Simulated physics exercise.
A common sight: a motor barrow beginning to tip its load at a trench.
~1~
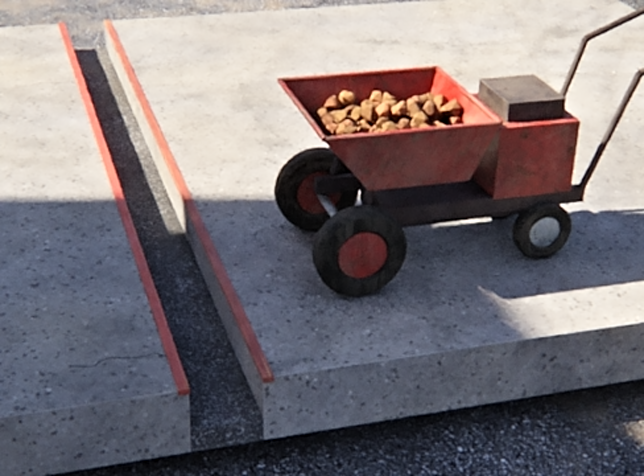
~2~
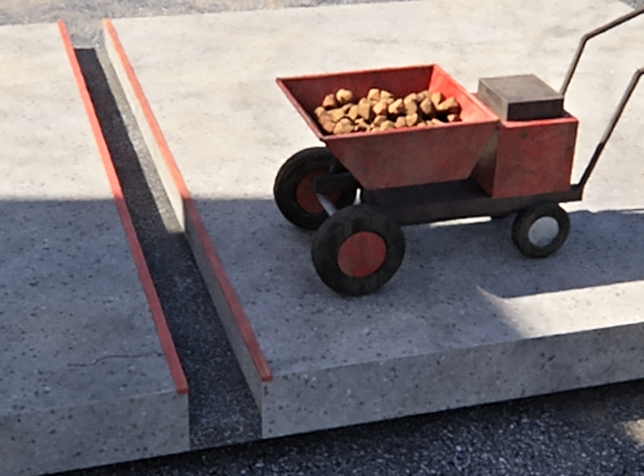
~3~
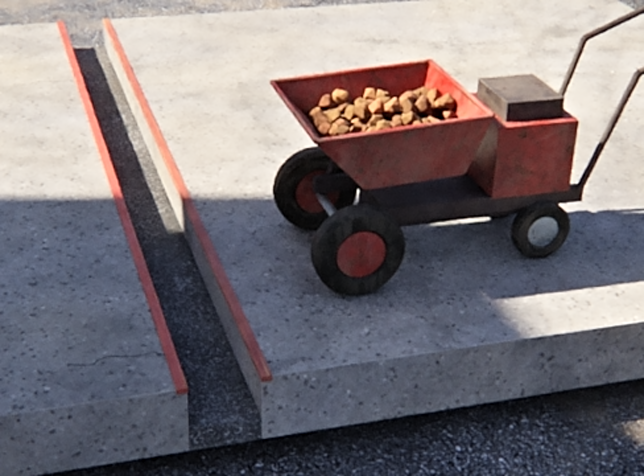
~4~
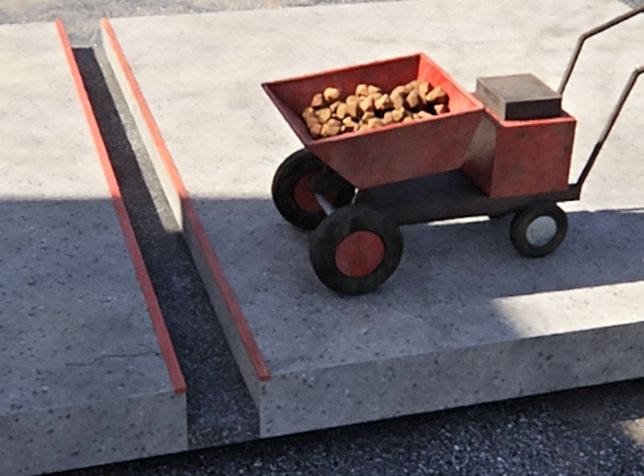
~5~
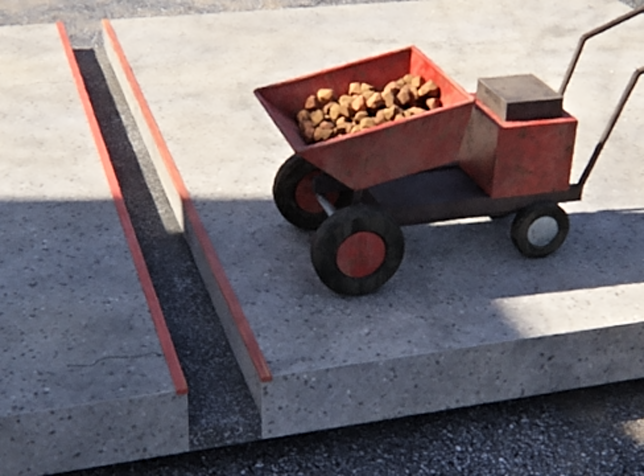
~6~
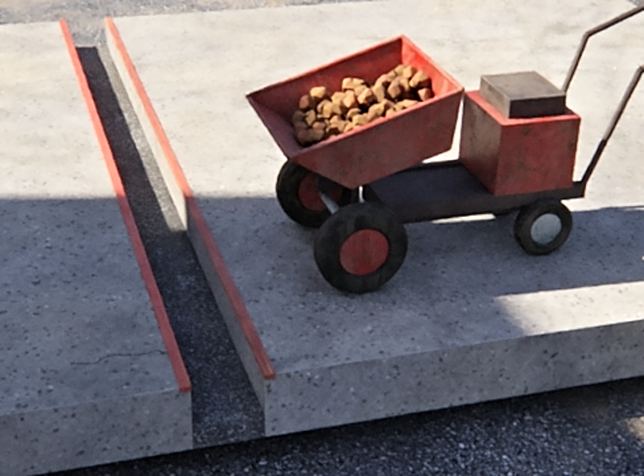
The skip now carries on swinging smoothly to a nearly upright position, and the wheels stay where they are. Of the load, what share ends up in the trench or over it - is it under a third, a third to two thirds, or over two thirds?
I'd say better than two thirds of it lands in the trench.
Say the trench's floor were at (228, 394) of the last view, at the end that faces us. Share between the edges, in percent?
Something close to 70 per cent.
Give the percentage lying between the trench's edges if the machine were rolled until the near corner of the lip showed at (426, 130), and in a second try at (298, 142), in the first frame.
First try: 20 per cent; second try: 60 per cent.
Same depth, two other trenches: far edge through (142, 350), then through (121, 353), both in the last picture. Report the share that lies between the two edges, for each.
About 100 %, then 100 %.
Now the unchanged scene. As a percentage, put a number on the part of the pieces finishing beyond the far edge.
Roughly 10 percent.
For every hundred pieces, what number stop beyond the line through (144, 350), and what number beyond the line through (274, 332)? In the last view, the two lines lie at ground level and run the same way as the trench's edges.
Around 0 percent for the first and 100 percent for the second.
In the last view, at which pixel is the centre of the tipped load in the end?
Last view, centre at rest - approx. (183, 293).
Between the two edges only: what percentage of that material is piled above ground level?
Estimate: Near 10 per cent.
Just after the last frame, skip tipped steeply; every one in the skip.
A moment on, skip tipped steeply; the larger part in the skip; roughly a quarter in or heaped over the trench; just a few beyond it; just a few falling.
Further on, skip tipped right over; just a few in the skip; the larger part in or heaped over the trench; about a tenth beyond it.
When it is over, skip tipped right over; almost all in or heaped over the trench; about a tenth beyond it.
